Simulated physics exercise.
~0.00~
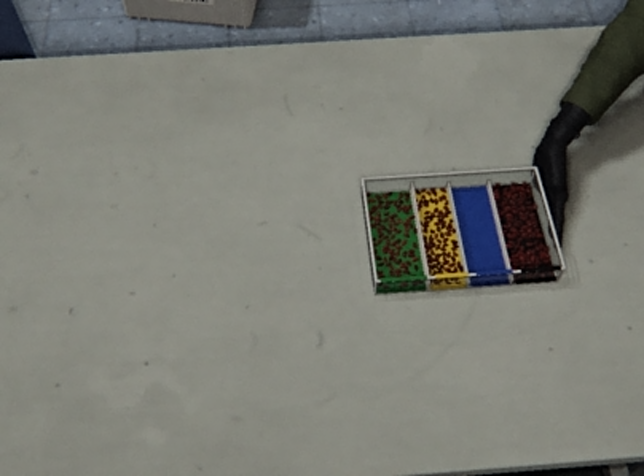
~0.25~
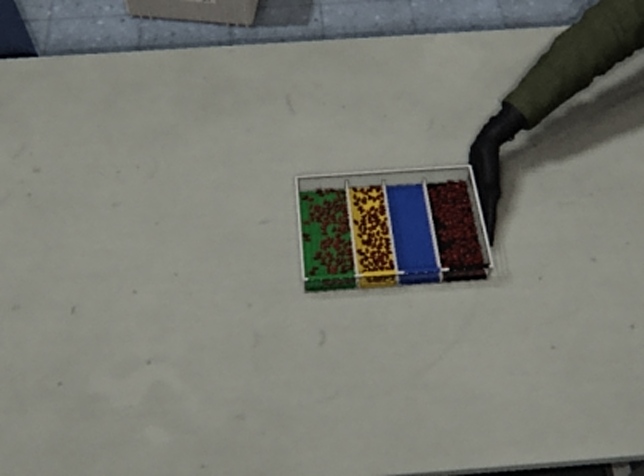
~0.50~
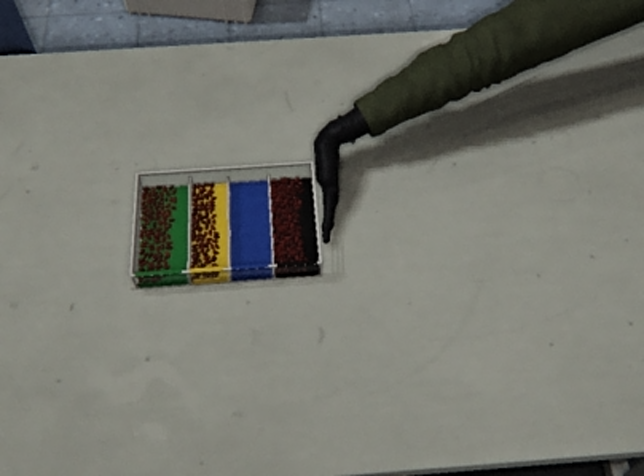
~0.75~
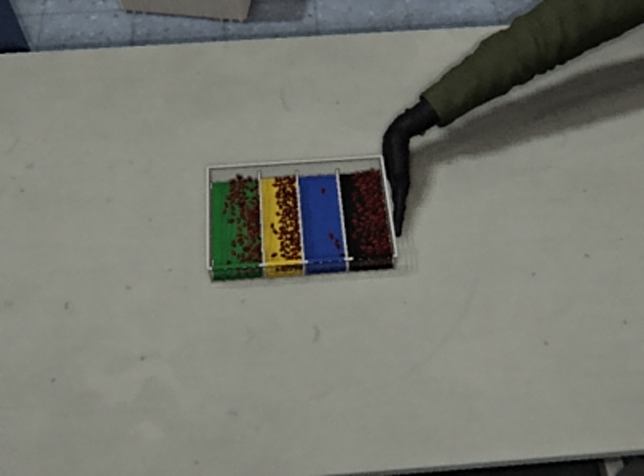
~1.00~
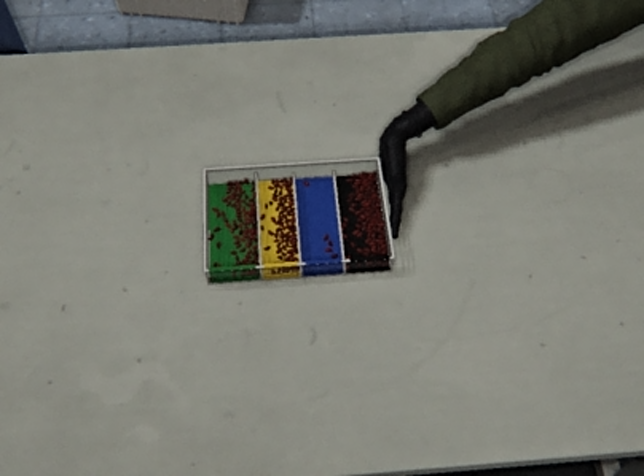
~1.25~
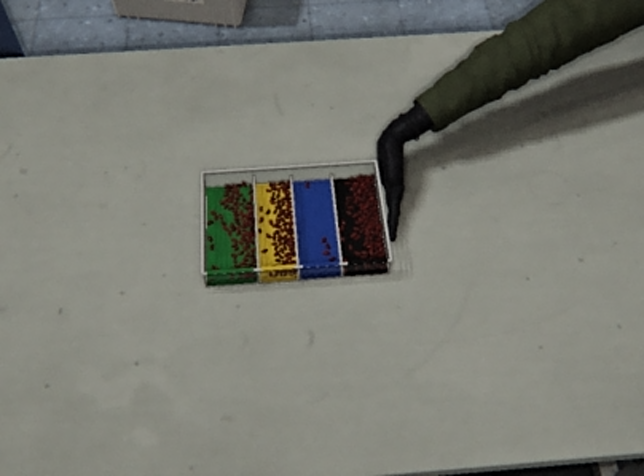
A black-gloved hand slid a clear tray with green, yellow, blue and black sections, scattered with small dark red pieces, left across a pale table, then moved it partway back right, where it came to rest with the pieces still inside.
